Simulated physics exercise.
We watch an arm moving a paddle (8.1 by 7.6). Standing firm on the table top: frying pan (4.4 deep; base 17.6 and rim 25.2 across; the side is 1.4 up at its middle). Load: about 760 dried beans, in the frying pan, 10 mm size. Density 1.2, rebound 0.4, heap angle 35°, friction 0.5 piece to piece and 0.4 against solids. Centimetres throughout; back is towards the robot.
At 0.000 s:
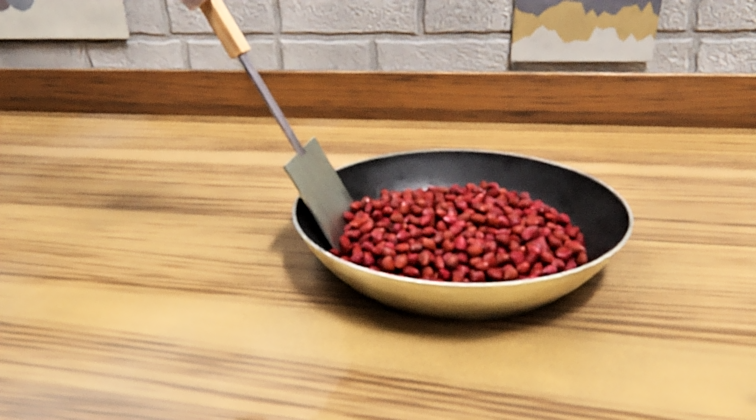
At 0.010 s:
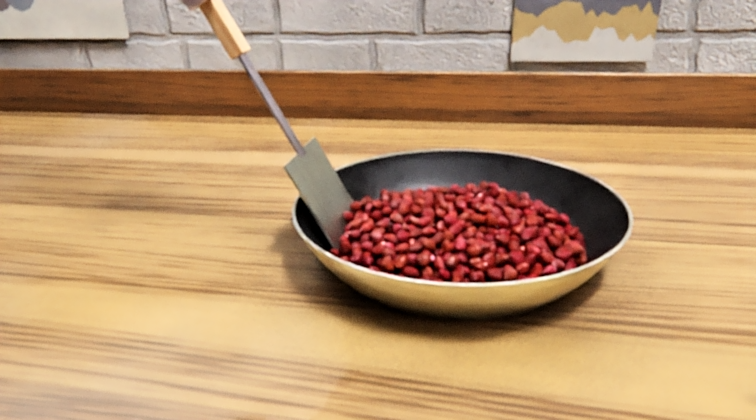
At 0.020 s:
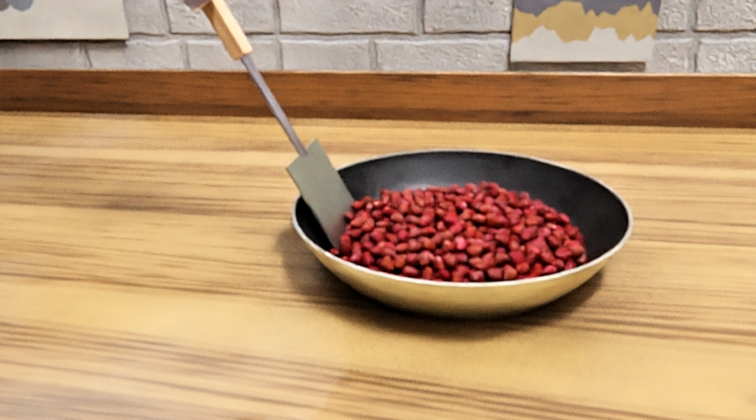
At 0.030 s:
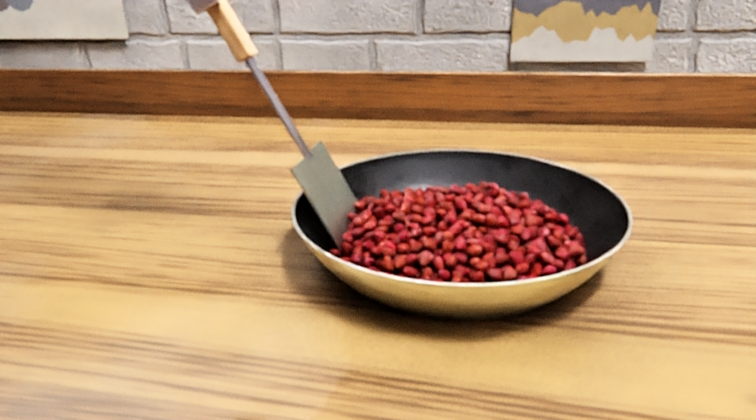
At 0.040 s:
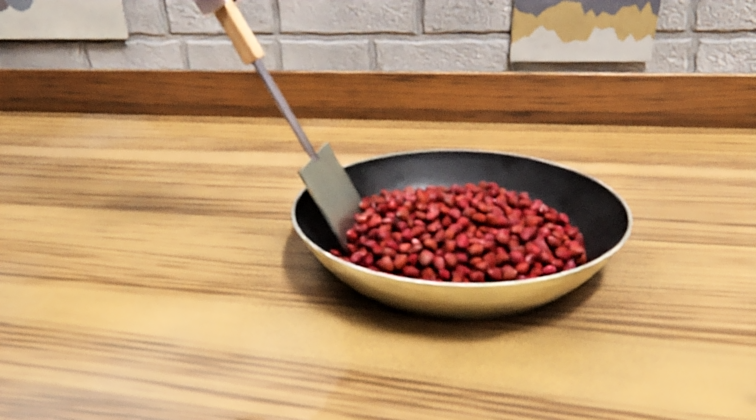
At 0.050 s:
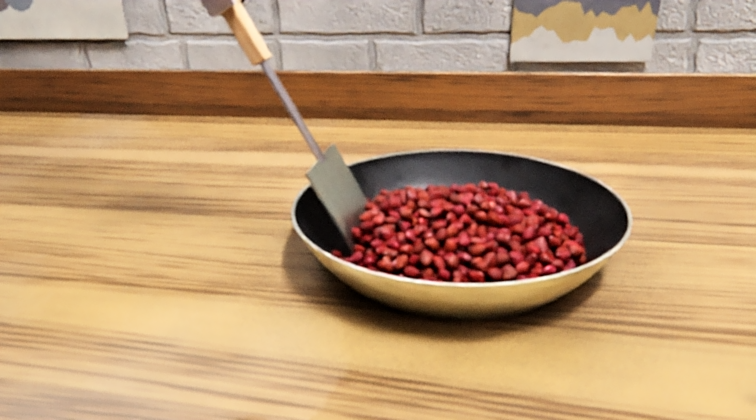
In the video, a metal paddle with a wooden handle rests at the left side of a frying pan filled with red beans on a wooden table top, then shifts slightly to the right while the pan stays still.
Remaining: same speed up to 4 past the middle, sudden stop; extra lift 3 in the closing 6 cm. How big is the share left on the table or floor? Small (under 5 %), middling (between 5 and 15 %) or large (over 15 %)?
Share on the table or floor: Small (under 5 %).
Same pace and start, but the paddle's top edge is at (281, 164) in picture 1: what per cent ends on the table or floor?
About 0 per cent.
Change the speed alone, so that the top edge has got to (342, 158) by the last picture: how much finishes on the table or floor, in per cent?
About 10 per cent.
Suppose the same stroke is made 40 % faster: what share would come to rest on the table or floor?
In that case some 0 per cent.
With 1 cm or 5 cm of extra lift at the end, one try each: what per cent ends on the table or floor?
Some 0 and 0 per cent.
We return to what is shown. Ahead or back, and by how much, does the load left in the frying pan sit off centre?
About 4.0 cm ahead.
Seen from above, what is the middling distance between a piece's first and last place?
Roughly 3 cm.
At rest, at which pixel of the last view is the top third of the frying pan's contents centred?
Near (553, 219).
By 0.12 s, sloping 62°, highest piece 4 above the table; 762 in the frying pan.
By 0.18 s, sloping 62°, highest piece 5 above the table; 762 in the frying pan.
By 0.42 s, sloping 62°, highest piece 6 above the table; 760 in the frying pan, 2 on the table or floor.
By 1.47 s, sloping 62°, highest piece 6 above the table; 760 in the frying pan, 2 on the table or floor.
Final count, 760 in the frying pan, 2 on the table or floor. That is 0 % on the table or floor.
